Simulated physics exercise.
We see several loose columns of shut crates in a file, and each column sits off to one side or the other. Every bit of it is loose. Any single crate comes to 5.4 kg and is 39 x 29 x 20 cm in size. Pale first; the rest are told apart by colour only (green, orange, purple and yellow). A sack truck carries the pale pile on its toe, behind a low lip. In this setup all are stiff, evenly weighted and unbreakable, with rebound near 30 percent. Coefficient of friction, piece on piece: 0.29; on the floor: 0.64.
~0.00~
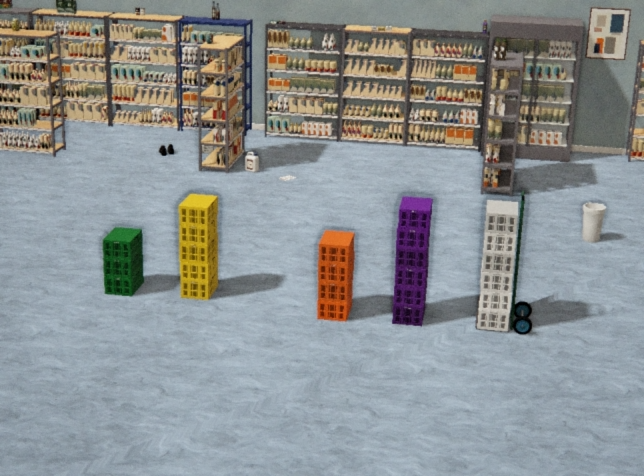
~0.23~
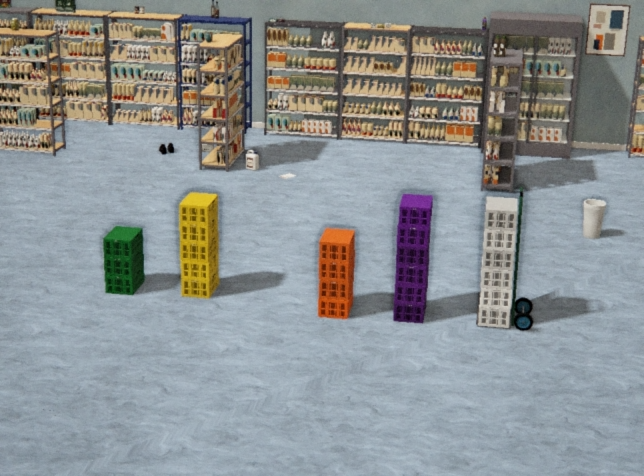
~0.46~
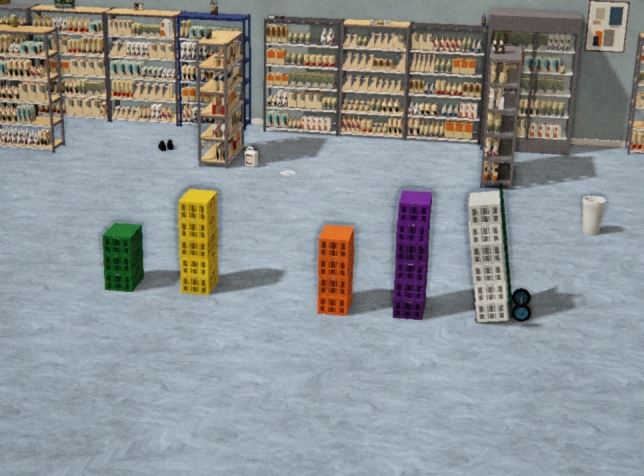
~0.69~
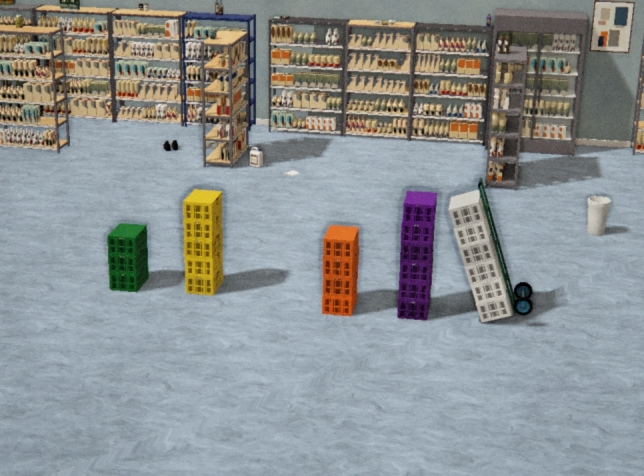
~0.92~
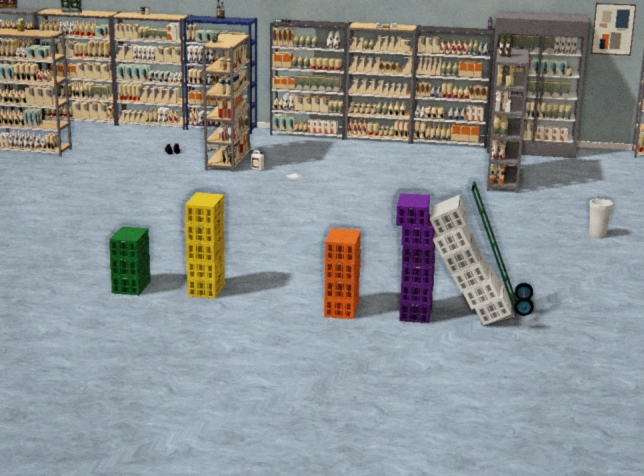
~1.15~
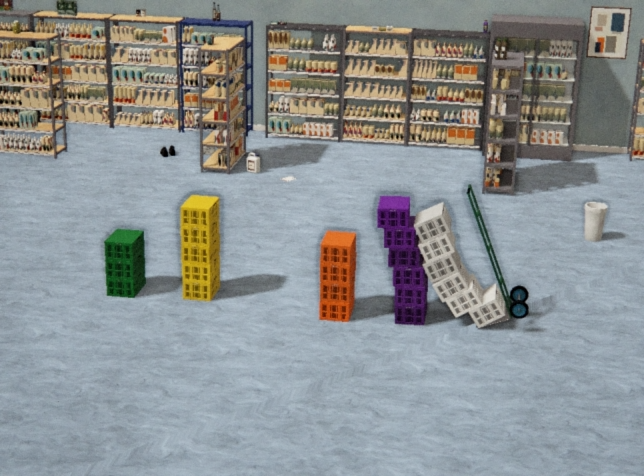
White crate stack on a green hand truck tilting left, leaning into the purple stack and pushing its upper crates leftward.
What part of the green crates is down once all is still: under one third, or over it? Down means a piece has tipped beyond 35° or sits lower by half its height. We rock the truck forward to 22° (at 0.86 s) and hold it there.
Under one third.
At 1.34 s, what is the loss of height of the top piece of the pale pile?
20 cm lower.
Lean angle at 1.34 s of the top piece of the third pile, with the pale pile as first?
That piece is at some 0°.
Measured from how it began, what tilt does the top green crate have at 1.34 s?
Tilt from start: Approx. 0 degrees.
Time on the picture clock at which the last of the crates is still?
Near 5.0 s.
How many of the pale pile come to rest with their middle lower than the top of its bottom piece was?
The count is 2.
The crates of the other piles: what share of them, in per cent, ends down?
About 45% of them.
Around 1.34 s, 6 of the pale pile down; none of the 3 green crates down (0 of 18 in all colours); top green crate unmoved; top purple crate tipped 10°.
Around 1.62 s, 6 of the pale pile down; none of the 3 green crates down (1 of 18 in all colours); top green crate unmoved; top purple crate tipped 20°, 14 cm lower.
Around 1.98 s, 6 of the pale pile down; none of the 3 green crates down (5 of 18 in all colours); top green crate unmoved; top purple crate tipped 22°, 28 cm lower.
Around 2.50 s, 6 of the pale pile down; none of the 3 green crates down (8 of 18 in all colours); top green crate unmoved; top orange crate on its side.
Finally (5.4 s), 6 of the pale pile down; none of the 3 green crates down (8 of 18 in all colours); top green crate unmoved; top orange crate on its side. That is 0 per cent. Seen by the last camera, middles, top green crate near (125, 245), top orange crate near (229, 296).
